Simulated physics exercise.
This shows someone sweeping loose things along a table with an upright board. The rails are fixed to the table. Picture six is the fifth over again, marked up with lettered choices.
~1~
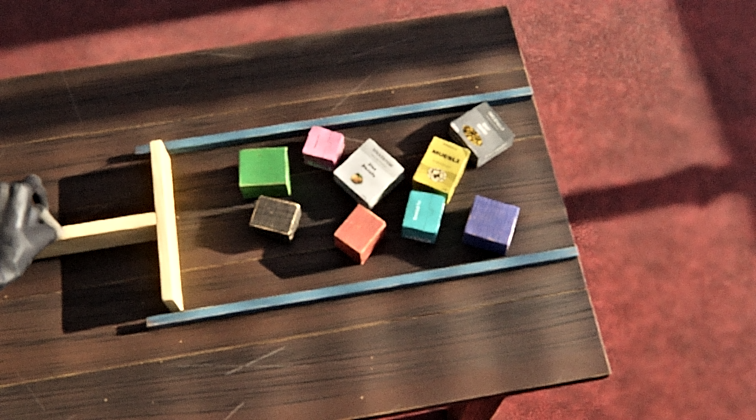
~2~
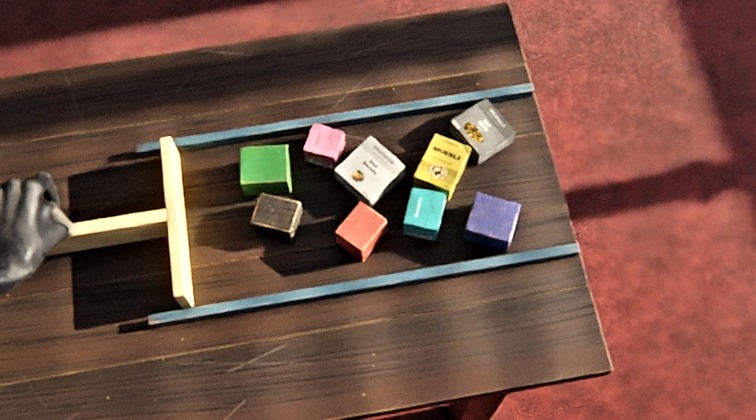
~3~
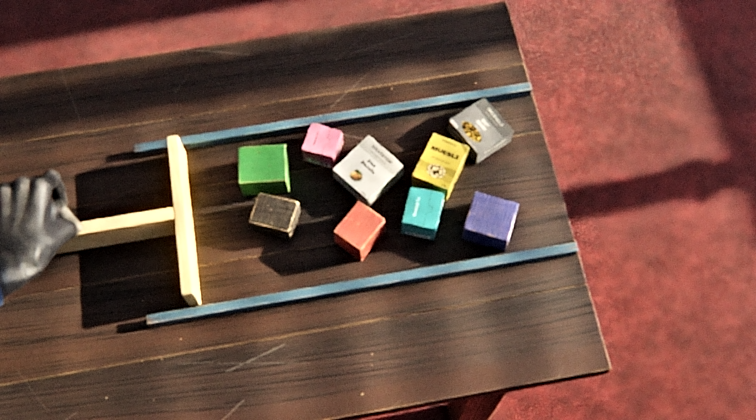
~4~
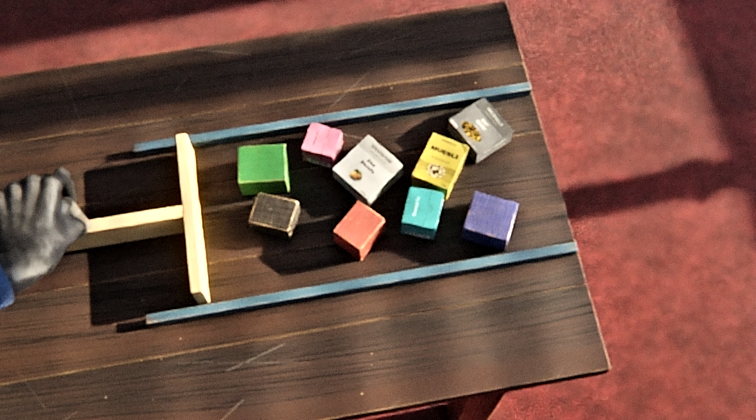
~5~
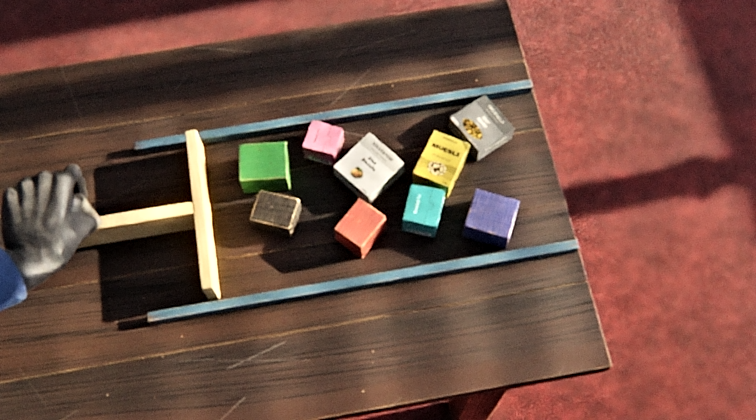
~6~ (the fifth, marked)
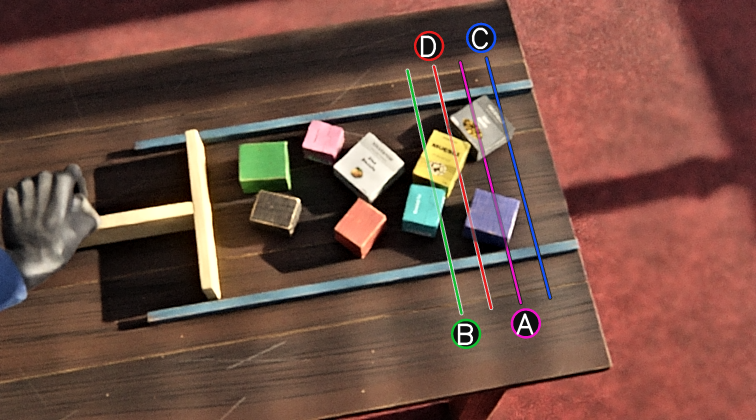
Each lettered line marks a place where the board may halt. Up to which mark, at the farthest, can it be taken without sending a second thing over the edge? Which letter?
B is the last line within the limit.
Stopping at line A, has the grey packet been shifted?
Yes.
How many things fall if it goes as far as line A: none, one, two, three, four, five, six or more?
Four.
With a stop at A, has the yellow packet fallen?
Yes.
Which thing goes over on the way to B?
The grey packet goes over.
On the marked copy, A at (489, 176); B at (433, 185); C at (516, 171); D at (461, 180).
Following B. Soon after the start, board (282, 192); pink packet (345, 134); green block (309, 159).
Later, board (366, 179); grey packet (493, 124); blue block (505, 221).
In the end, board (430, 168); grey packet over the edge; yellow packet (539, 178); one fallen.
As for the rest, A drops four; C drops six; D drops two.
